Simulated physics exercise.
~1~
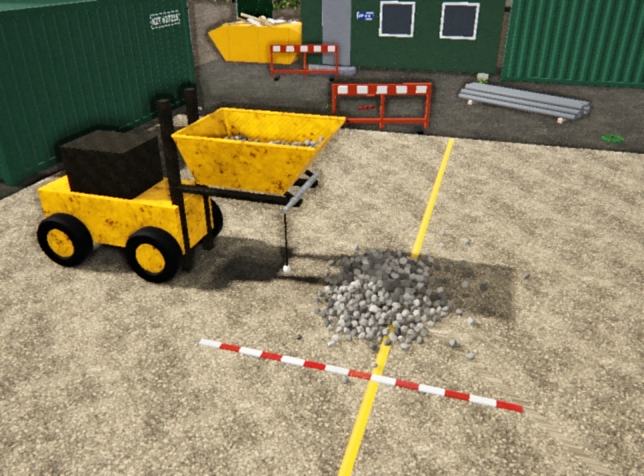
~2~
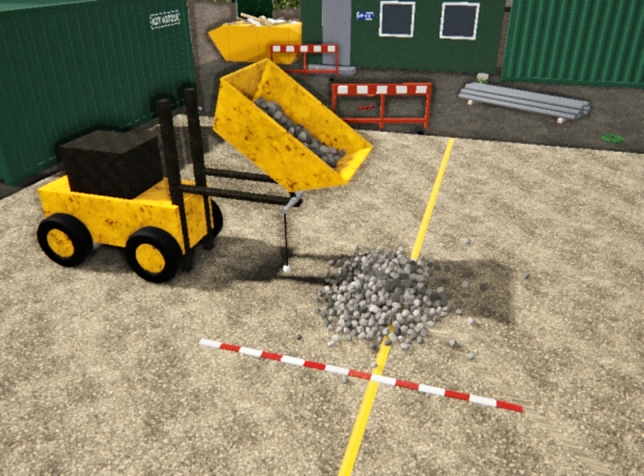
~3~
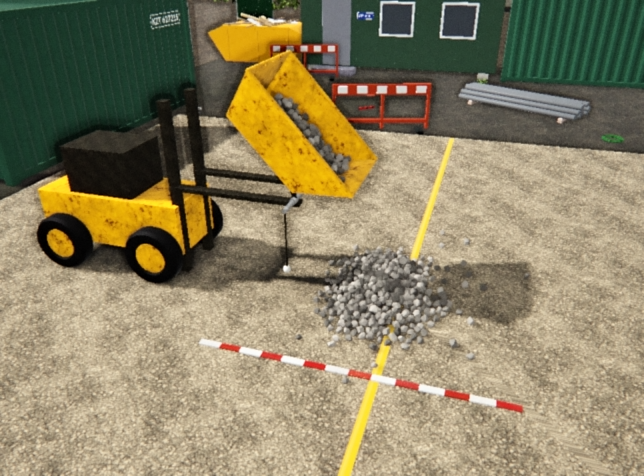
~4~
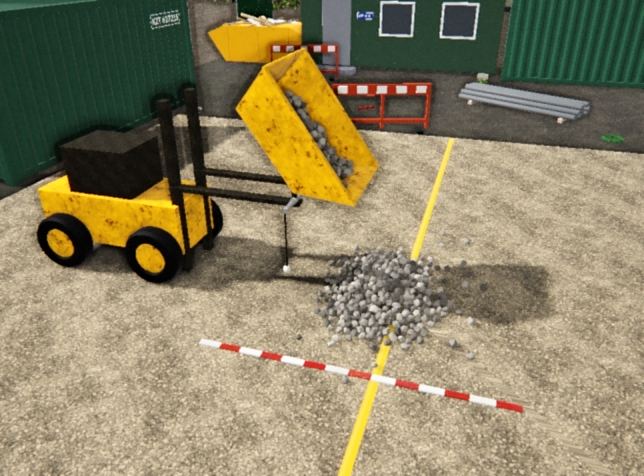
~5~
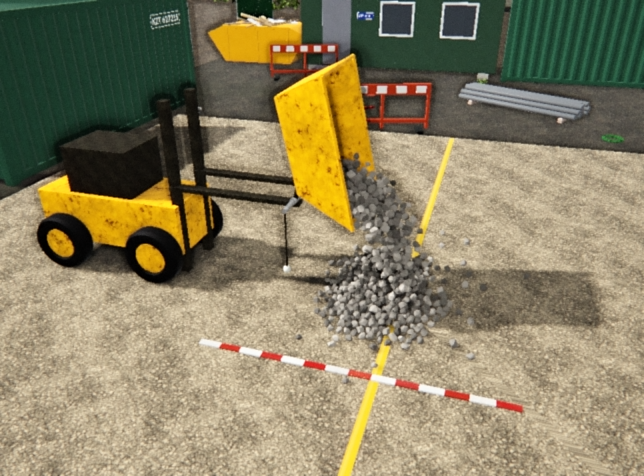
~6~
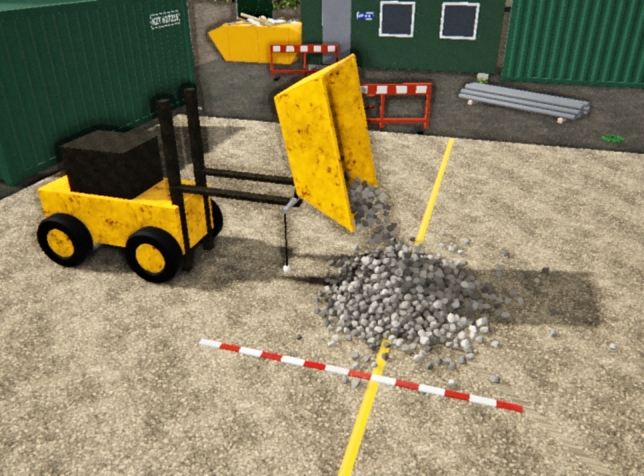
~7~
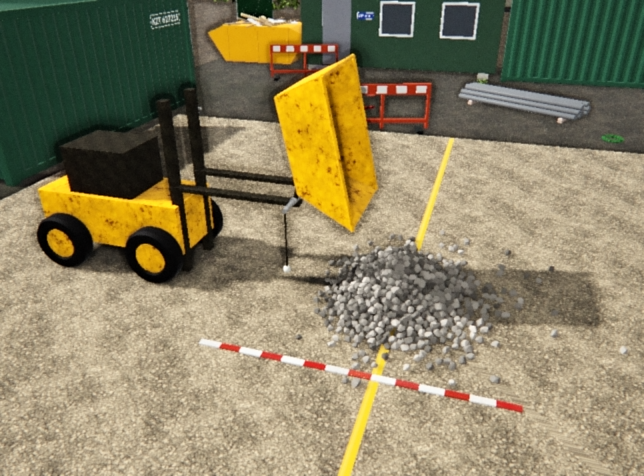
A yellow forklift's skip tipped steeply forward and to the right while the machine stayed put, holding its grey stones at first, then pouring them onto the loose pile below, which ended up bigger and spread farther across the yellow line, leaving the skip empty.
